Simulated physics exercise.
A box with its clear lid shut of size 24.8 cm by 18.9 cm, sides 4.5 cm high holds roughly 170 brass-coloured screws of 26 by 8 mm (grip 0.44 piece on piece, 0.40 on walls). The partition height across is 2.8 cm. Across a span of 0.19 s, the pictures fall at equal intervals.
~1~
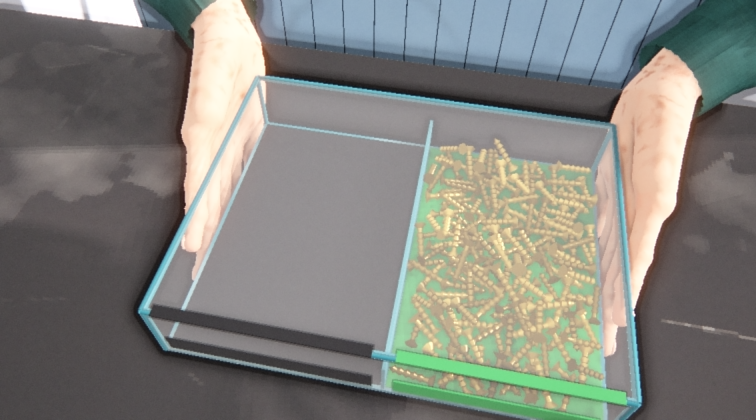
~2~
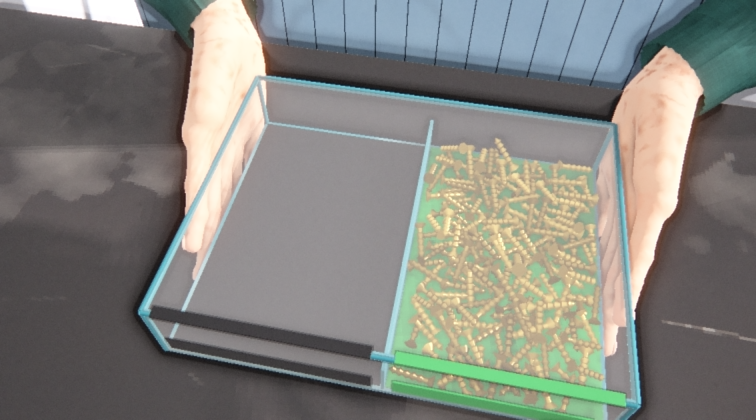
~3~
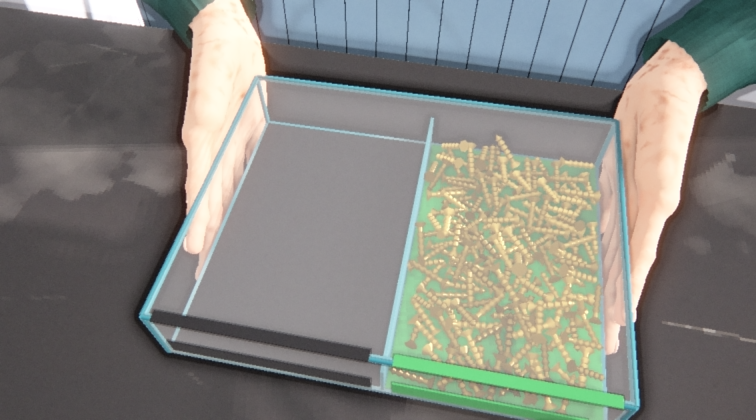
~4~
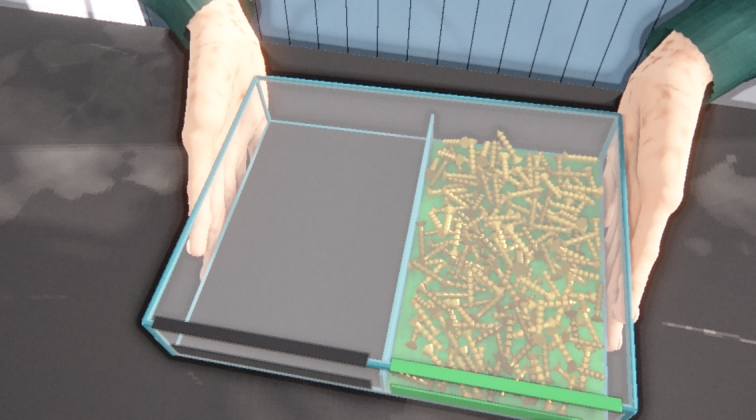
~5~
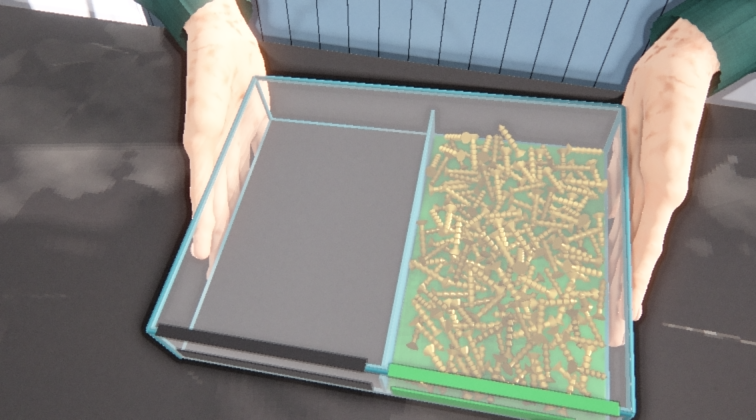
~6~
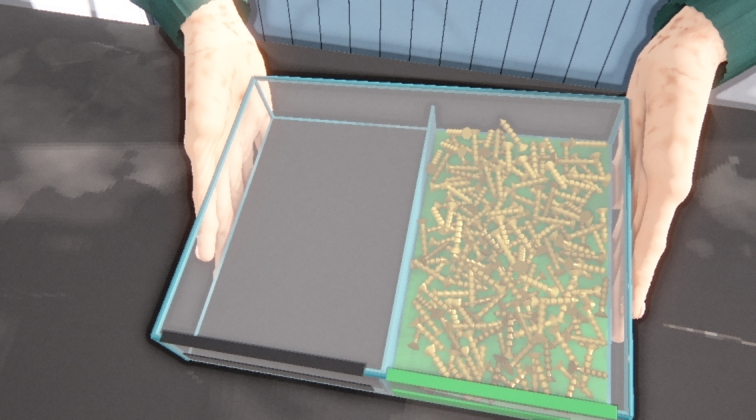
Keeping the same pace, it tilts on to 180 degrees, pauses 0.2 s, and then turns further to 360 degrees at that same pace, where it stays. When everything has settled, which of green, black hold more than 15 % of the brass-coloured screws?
Green compartment: More, black compartment: Not more.
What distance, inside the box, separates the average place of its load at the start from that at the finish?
I'd say close to 5.5 centimetres in total.
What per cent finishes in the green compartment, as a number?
My guess would be close to 100 per cent.
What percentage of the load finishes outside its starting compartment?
Some 0 per cent.
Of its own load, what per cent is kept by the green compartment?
100 %, about.
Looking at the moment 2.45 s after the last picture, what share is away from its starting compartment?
At that moment, I'd say around 5 percent.
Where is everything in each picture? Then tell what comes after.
Box at (378, 359); tilt 0 degrees; green 100 %, in the first picture.
Box at (377, 360); tilt 1 degrees, in the second picture.
Box at (376, 362); tilt 2 degrees, in the third picture.
Box at (374, 366); tilt 5 degrees; low side front left, in the fourth picture.
Box at (373, 371); tilt 8 degrees; low side front left, in the fifth picture.
Box at (372, 375); tilt 12 degrees; low side front left; green 100 %, in the sixth picture.
Then, 1.34 s after the last picture, tilt 130 degrees; green 100 %; middle of all pieces near (496, 293).
Then, 2.45 s after the last picture, tilt 160 degrees; green 95 %, black 5 %; middle of all pieces near (508, 274).
Then, 3.48 s after the last picture, tilt 68 degrees; green 100 %; middle of all pieces near (477, 307).
Then, 4.46 s after the last picture, tilt 0 degrees; green 100 %; middle of all pieces near (549, 193).
In the end, green 100 %, black 0 %.
